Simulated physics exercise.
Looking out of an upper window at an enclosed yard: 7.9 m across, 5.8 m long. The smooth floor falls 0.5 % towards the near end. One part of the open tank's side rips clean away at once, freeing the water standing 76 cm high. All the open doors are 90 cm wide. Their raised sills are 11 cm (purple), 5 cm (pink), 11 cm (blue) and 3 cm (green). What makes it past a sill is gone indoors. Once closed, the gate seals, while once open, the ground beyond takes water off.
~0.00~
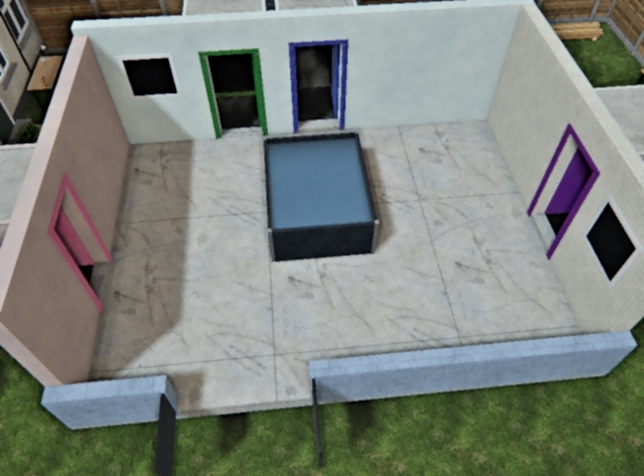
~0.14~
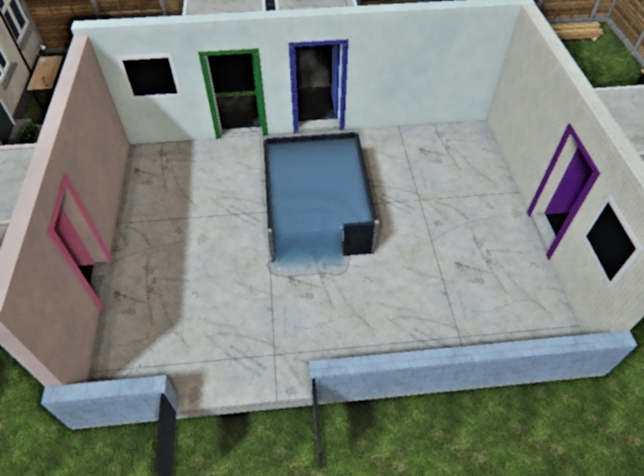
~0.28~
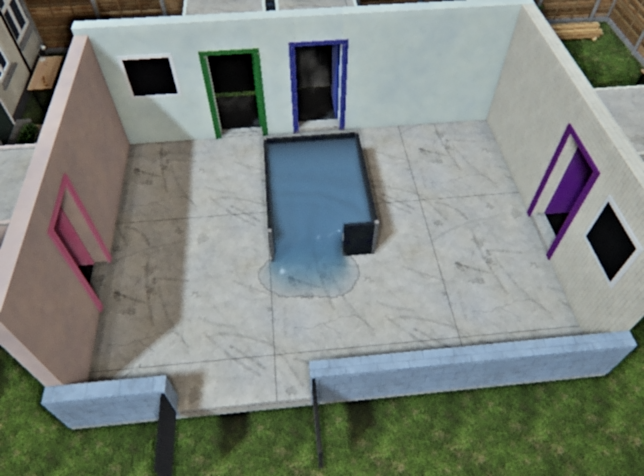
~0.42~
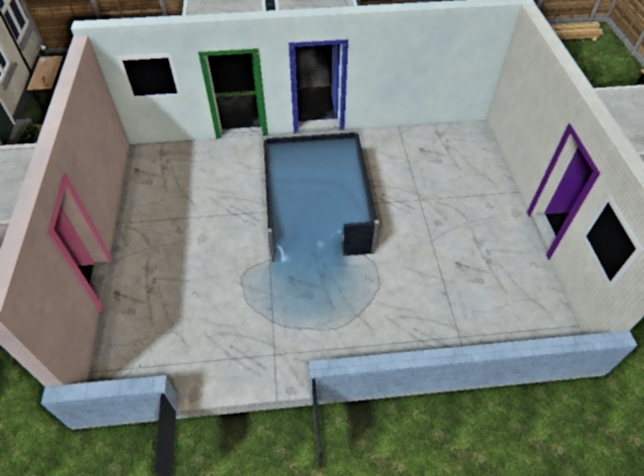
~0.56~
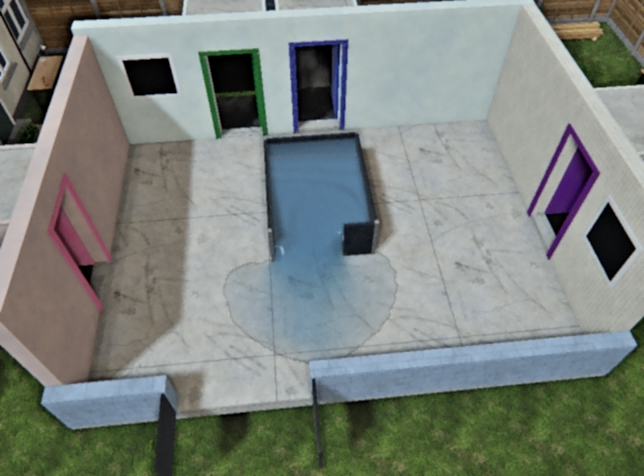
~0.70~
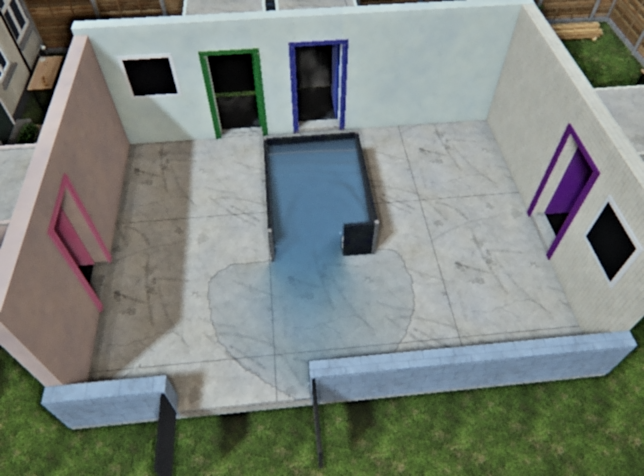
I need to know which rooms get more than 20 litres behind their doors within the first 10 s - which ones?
Here is each one: The purple door does not get more than 20 litres; the pink door does not get more than 20 litres; the blue door does not get more than 20 litres; the green door does not get more than 20 litres.
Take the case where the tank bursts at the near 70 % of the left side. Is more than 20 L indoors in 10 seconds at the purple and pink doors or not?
Purple short, pink beyond.
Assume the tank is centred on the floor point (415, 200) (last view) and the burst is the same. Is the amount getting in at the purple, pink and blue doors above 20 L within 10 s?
Measured against that limit, purple comes out short of it, pink beyond it and blue short of it.
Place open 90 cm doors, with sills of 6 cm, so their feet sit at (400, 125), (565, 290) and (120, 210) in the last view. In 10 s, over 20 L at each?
In turn: Short of it, beyond it, short of it.
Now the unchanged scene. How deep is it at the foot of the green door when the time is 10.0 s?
Close to 3.5 cm of depth.
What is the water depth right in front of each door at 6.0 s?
Depths in centimetres - purple: 7, pink: 2, blue: 0, green: 0.
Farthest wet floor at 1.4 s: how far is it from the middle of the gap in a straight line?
I'd put it close to 3.4 m.
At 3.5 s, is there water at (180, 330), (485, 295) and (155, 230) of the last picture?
First spot submerged, second submerged, third not yet wet.
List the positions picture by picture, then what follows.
The first frame shows the open tank at (317, 181) is whole and still, 76 cm deep.
In the second frame, the front is at (274, 268), 0.7 m from the gap at (308, 248); 0.3 m2 of floor is under water; 76 cm left at the back of the open tank.
In the third frame, the front is at (345, 288), 0.9 m from the gap at (308, 248); 1.0 m2 of floor is under water; 76 cm left at the back of the open tank.
In the fourth frame, the front is at (336, 323), 1.4 m from the gap at (309, 249); 2.3 m2 of floor is under water; 76 cm left at the back of the open tank.
In the fifth frame, water pours out at (309, 250) and has run 2.0 m, to (333, 358); typically 6 cm deep outside, 71 cm at the open tank's back.
In the sixth frame, water pours out at (309, 249) and has run 2.6 m, to a hidden place; typically 5 cm deep outside, 64 cm at the open tank's back.
After 1.4 s water covers 25 % of the floor and is deepest (40 cm) near (324, 380); purple door not reached, pink door not reached, blue door not reached, green door not reached.
After 2.2 s water covers 30 % of the floor and is deepest (35 cm) near (323, 369); purple door not reached, pink door not reached, blue door not reached, green door not reached.
After 3.5 s water covers 40 % of the floor and is deepest (22 cm) near (573, 356); purple door 8 cm at the sill, 0 L in, pink door 4 cm at the sill, 0 L in, blue door not reached, green door not reached.
After 6.0 s water covers 70 % of the floor and is deepest (12 cm) near (324, 380); purple door 7 cm at the sill, 0 L in, pink door 2 cm at the sill, 0 L in, blue door not reached, green door not reached.
After 10.0 s water covers 95 % of the floor and is deepest (7 cm) near (573, 356); purple door 4 cm at the sill, 0 L in, pink door 2 cm at the sill, 0 L in, blue door 4 cm at the sill, 0 L in, green door 4 cm at the sill, 0 L in.
